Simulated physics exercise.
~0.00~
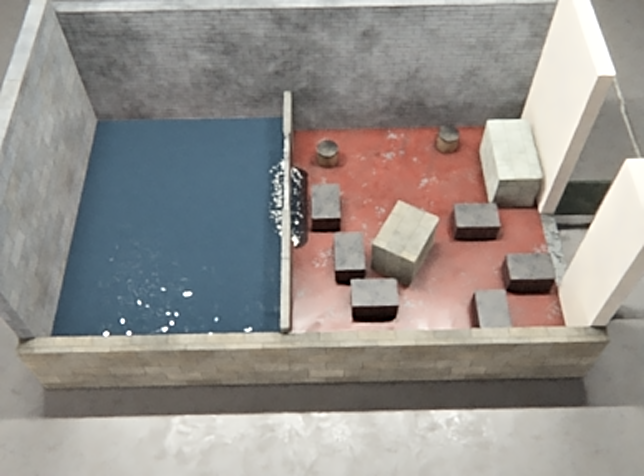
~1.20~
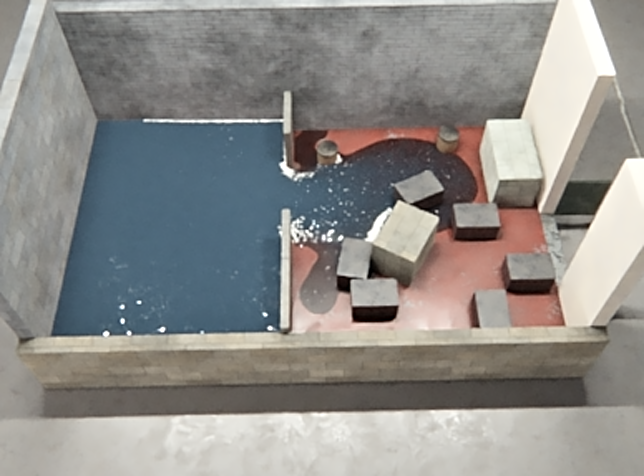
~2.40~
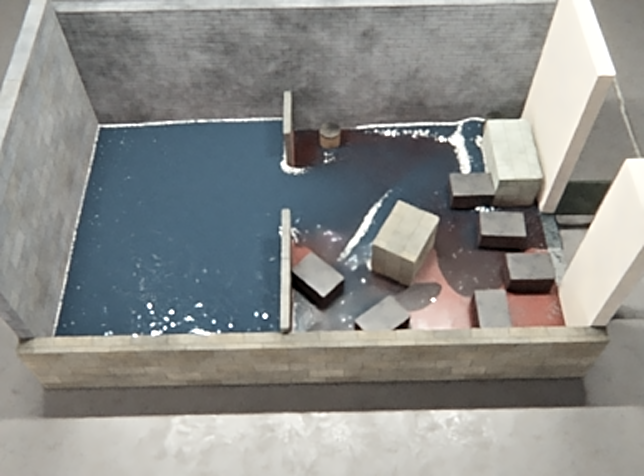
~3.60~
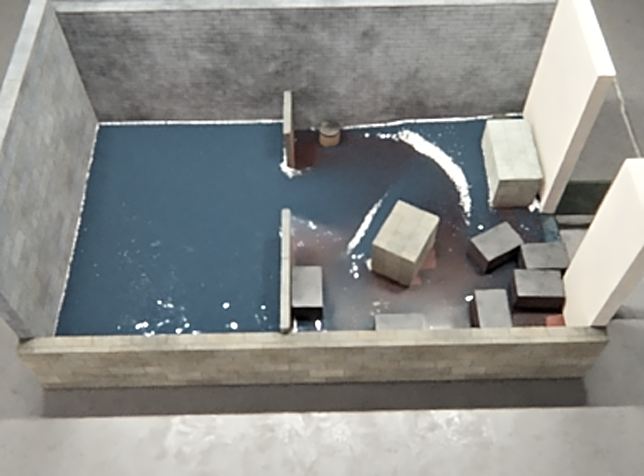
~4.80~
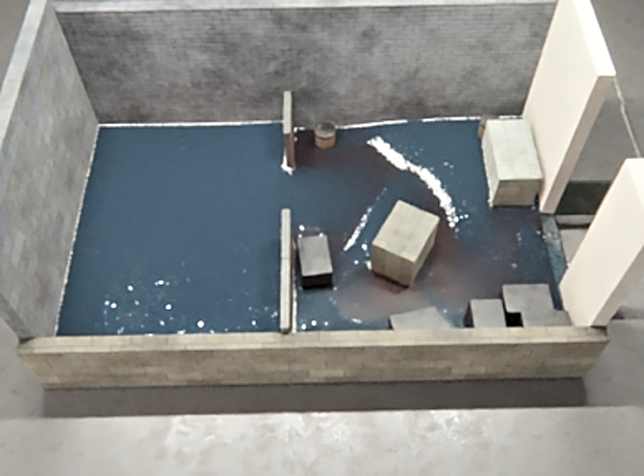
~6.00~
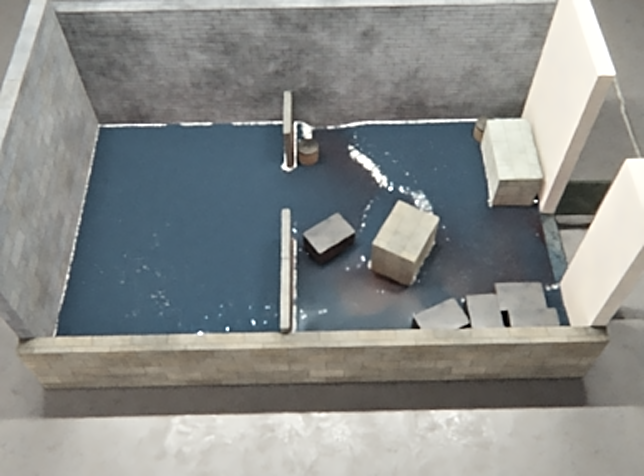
Dark blue water fills the left of two adjoining grey-walled rooms, seen from high above, while the right room has a dry red floor. Dark grey crates stand around a larger pale block there, with two small pails near the back wall and another pale block at the right. The dividing wall opens in the middle and water rushes through, spreading over the red floor. Crates turn and drift rightward and toward the front wall as the water covers the room. Finally, several crates cluster at the front right, one floats left of the central block, and a pail sits near the divider.
